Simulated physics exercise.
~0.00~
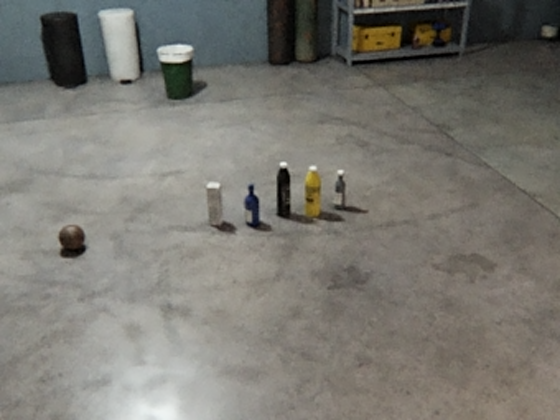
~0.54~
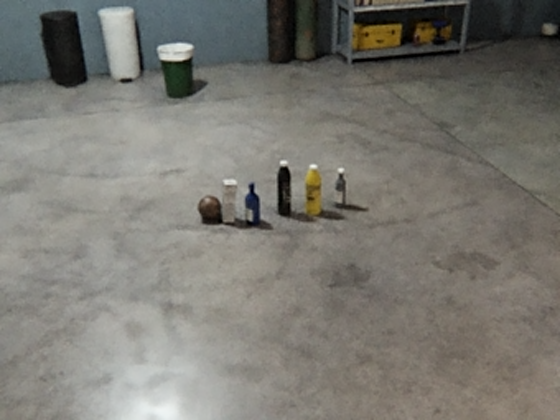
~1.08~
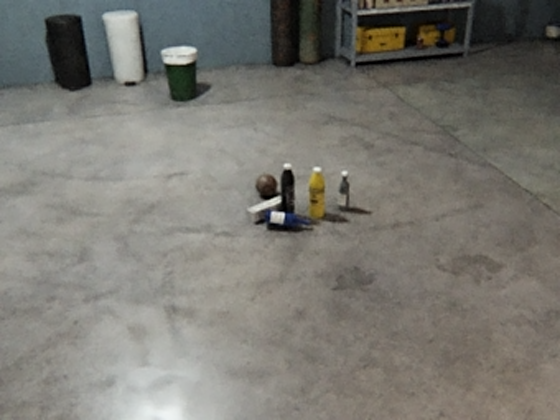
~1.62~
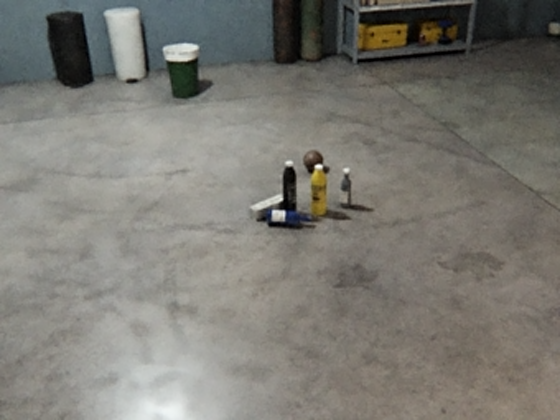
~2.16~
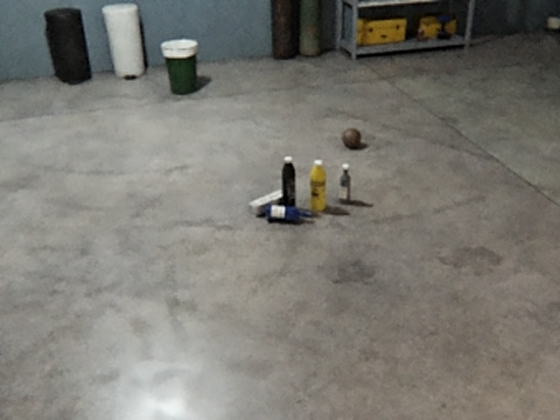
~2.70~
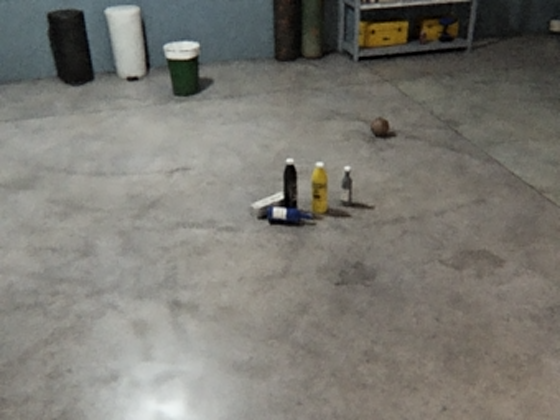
A brown ball rolls right, topples the white carton and blue bottle, and rolls away.
